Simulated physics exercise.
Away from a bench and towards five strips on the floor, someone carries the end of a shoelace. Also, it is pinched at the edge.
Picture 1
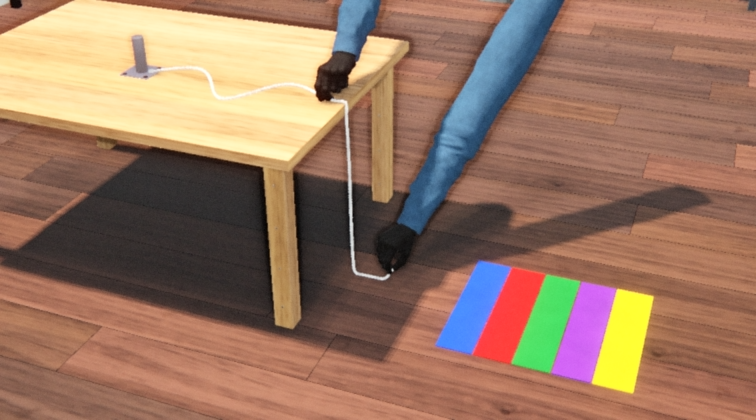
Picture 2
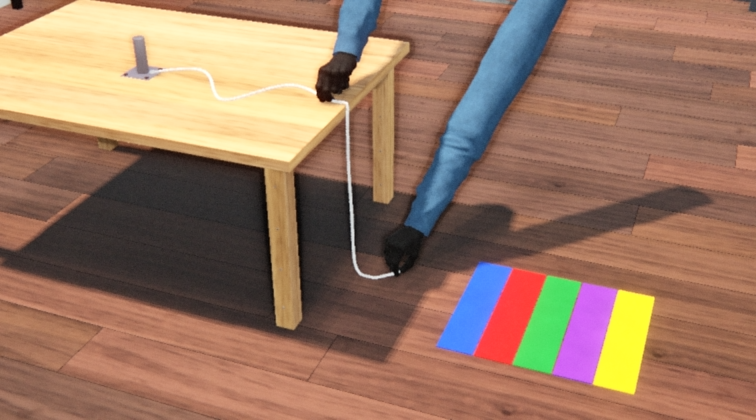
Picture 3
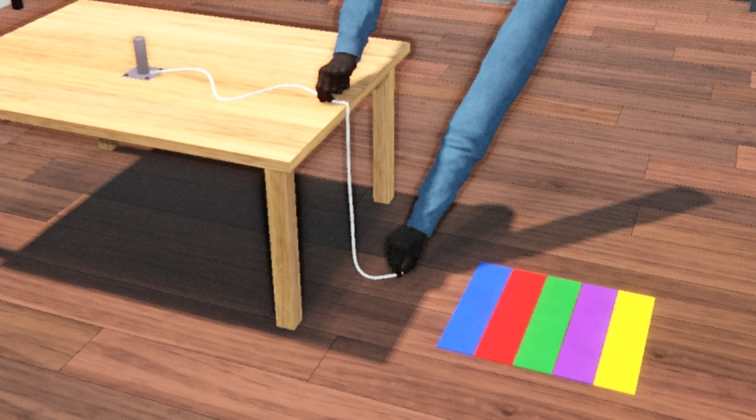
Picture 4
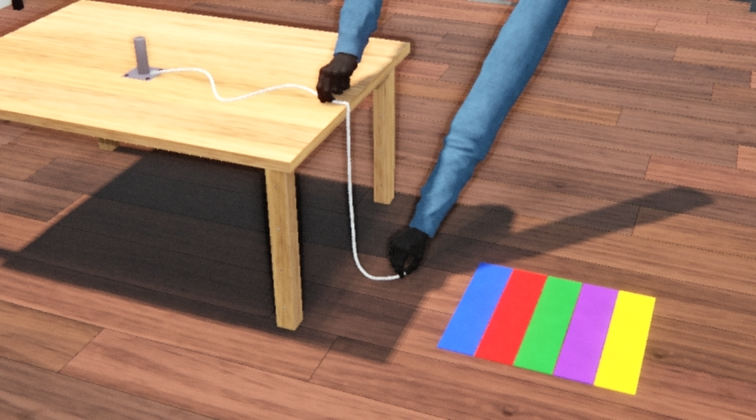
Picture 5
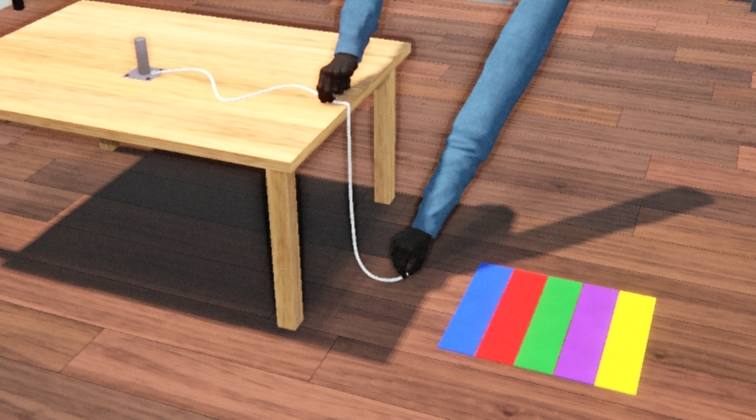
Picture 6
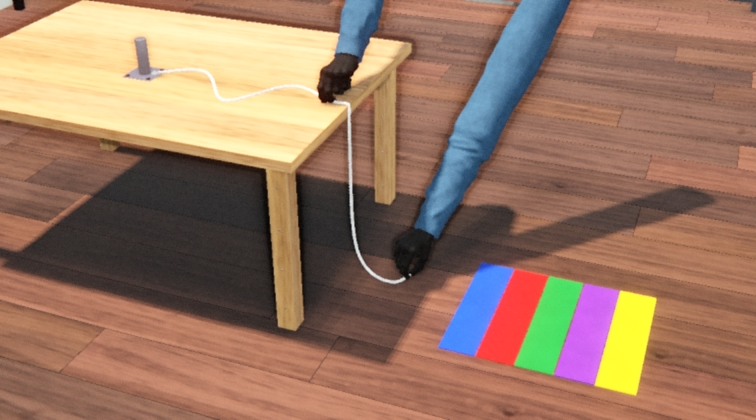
A person in blue sleeves and dark gloves pinched a white cord at the table's edge with one hand, while the other moved its end slightly right, toward five coloured strips on the floor.
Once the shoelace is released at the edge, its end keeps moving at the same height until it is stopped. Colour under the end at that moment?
Purple.
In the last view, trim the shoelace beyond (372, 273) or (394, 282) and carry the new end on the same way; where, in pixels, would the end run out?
I'd say somewhere near (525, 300) the first time and near (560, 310) the second time.
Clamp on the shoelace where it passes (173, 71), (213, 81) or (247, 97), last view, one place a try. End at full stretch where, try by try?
(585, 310), (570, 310), (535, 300).
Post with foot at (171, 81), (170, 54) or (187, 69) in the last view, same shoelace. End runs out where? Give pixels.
In order, near (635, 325), (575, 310) and (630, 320).
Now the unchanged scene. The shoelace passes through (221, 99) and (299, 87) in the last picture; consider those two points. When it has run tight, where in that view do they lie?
I'd say about (267, 92) for one and about (346, 108) for the other.
Soon after, end near (525, 300); over red.
Then, end near (567, 309); over green.
At full stretch, end near (591, 314); over purple. It gets as far as the purple strip.
